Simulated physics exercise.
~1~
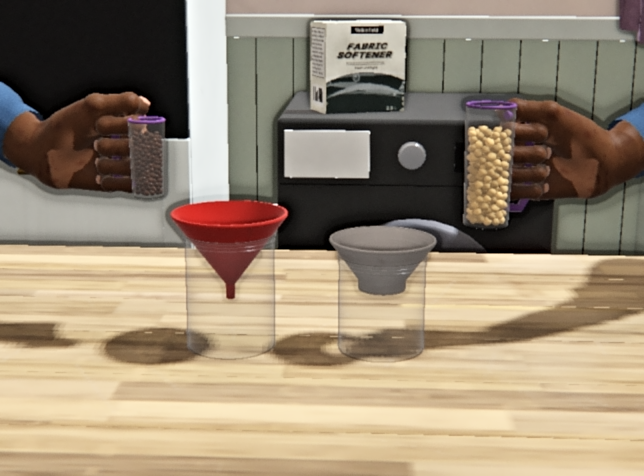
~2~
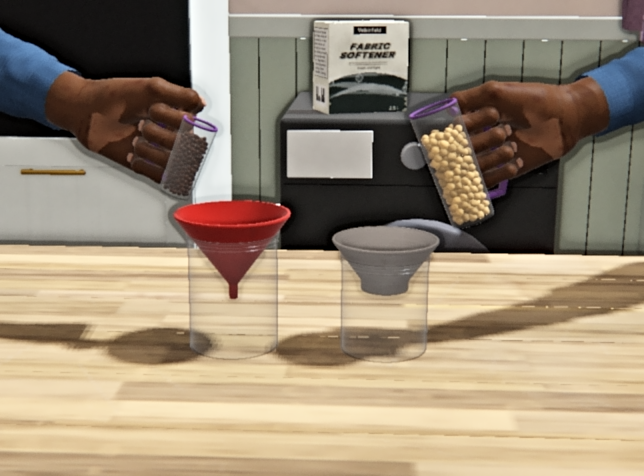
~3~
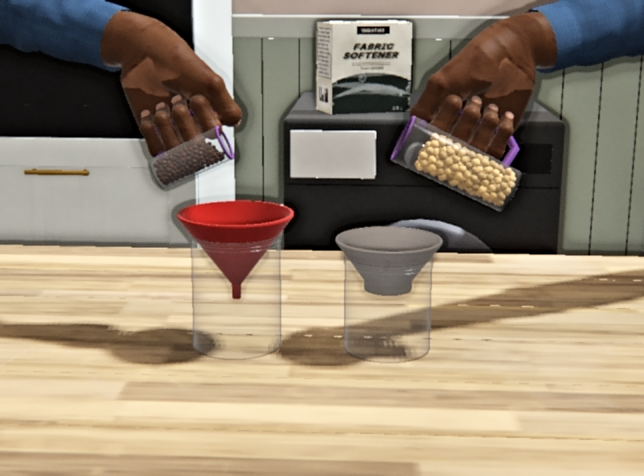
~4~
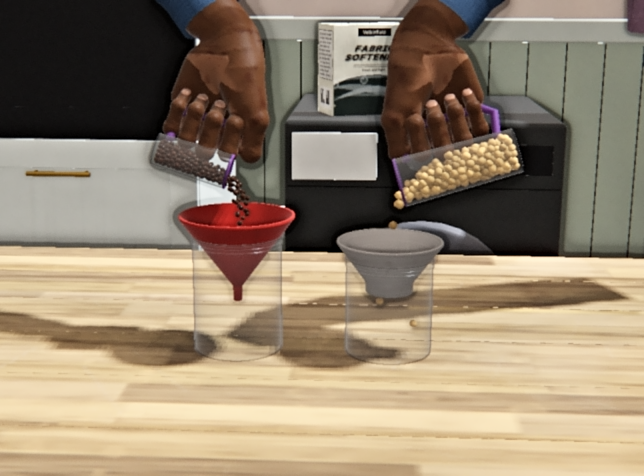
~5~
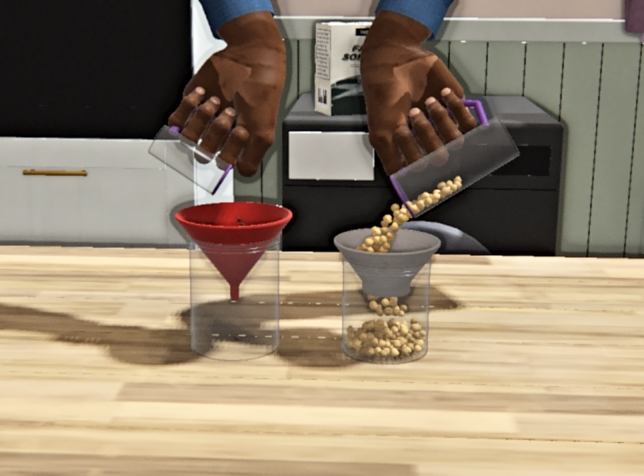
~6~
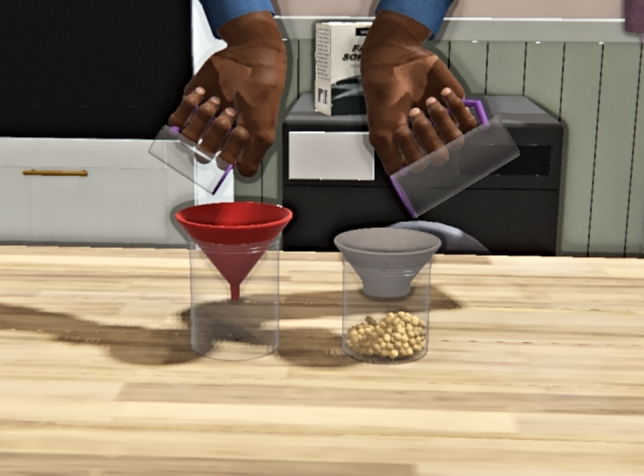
Two hands hold small clear cups with purple rims, dark beads in the left one and larger pale yellow balls in the right, above a light wooden counter seen from the front. Below them stand two clear jars, the left topped by a red funnel and the right by a grey one, with a fabric softener box behind. The hands swing inward and tip the cups over until both are empty. The dark beads drop into the red funnel and nearly all stay stuck there. The pale balls tumble through the grey funnel and settle in a heap in the right jar.
